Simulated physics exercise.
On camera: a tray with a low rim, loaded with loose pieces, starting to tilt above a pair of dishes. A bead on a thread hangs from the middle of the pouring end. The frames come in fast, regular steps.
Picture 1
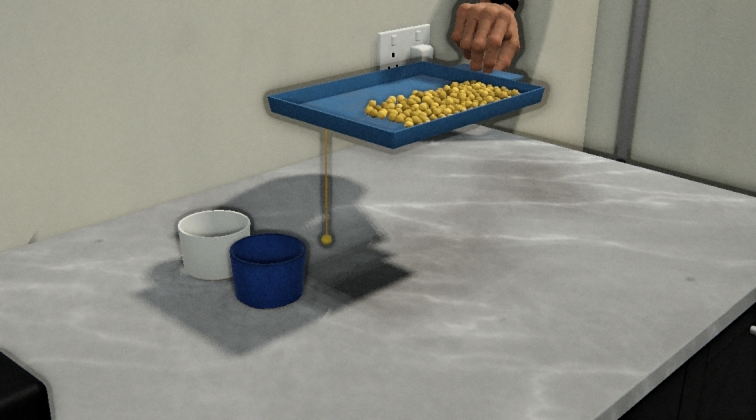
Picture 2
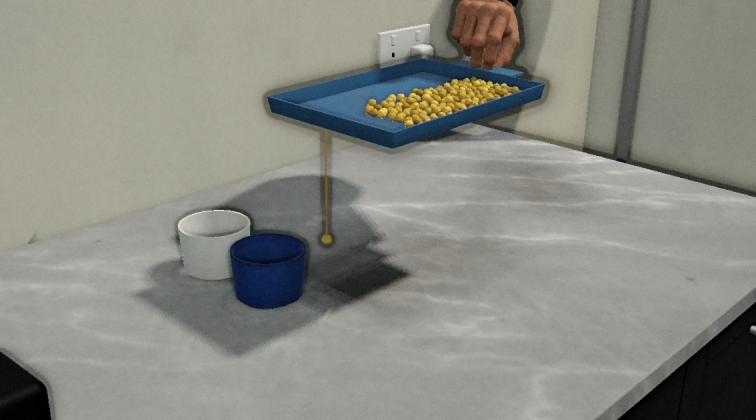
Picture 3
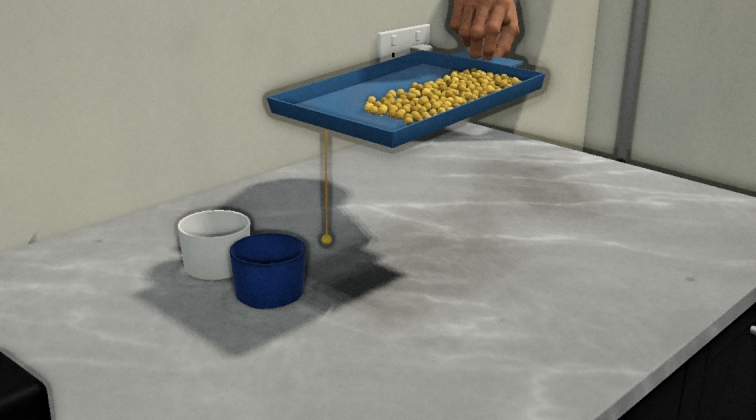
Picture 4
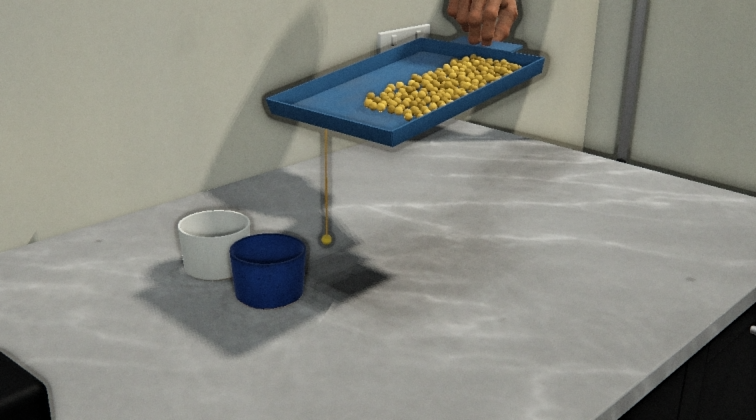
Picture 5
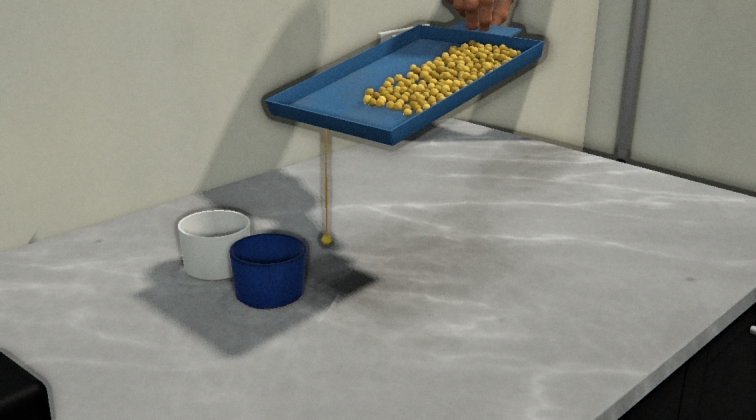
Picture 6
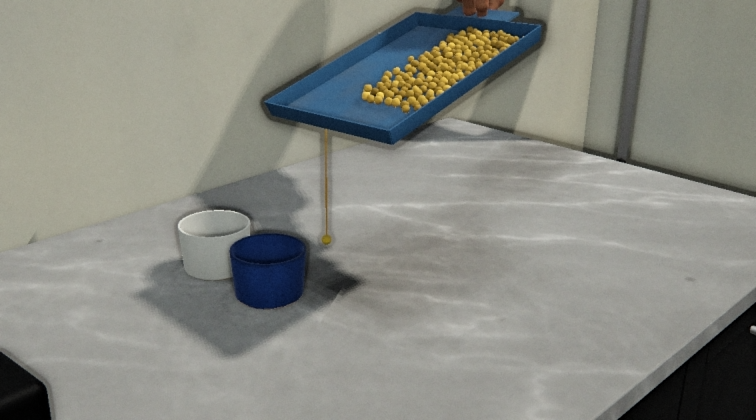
A blue tray of small yellow balls sits nearly level above a white dish and a blue dish on a marbled counter, a hand at its far end. The hand then gradually lifts that end, tilting the tray toward the viewer, while the balls stay bunched together and the dishes remain still.
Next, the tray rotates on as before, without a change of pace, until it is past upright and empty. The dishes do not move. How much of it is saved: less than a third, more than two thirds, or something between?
Together they catch from one third to two thirds.
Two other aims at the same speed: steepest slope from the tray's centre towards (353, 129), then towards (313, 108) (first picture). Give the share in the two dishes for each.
Roughly 10 per cent, and 30 per cent.
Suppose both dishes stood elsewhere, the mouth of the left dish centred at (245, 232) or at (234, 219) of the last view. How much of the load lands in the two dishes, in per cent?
In turn 50 and 30 in a hundred.
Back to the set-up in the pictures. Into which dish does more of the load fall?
The winner is the right dish.
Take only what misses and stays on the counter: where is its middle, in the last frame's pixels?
Near (272, 329).
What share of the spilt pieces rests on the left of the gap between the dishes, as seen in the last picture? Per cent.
Close to 30 per cent.
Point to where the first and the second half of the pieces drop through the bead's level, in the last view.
At about (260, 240), then at (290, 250).
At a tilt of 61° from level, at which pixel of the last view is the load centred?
At about (331, 101).
Shortly afterwards, tray tipped steeply; all but a few on the tray; only a few in the right dish; a little in the air.
Next, tray tipped right over; the bulk on the tray; only a few in the right dish; only a few in the left dish; a little outside both; only a few in the air.
Some moments later, tray tipped past a quarter turn; near half in the right dish; only a few in the left dish; near half outside both.
In the end, tray tipped past a quarter turn; near half in the right dish; only a few in the left dish; near half outside both.
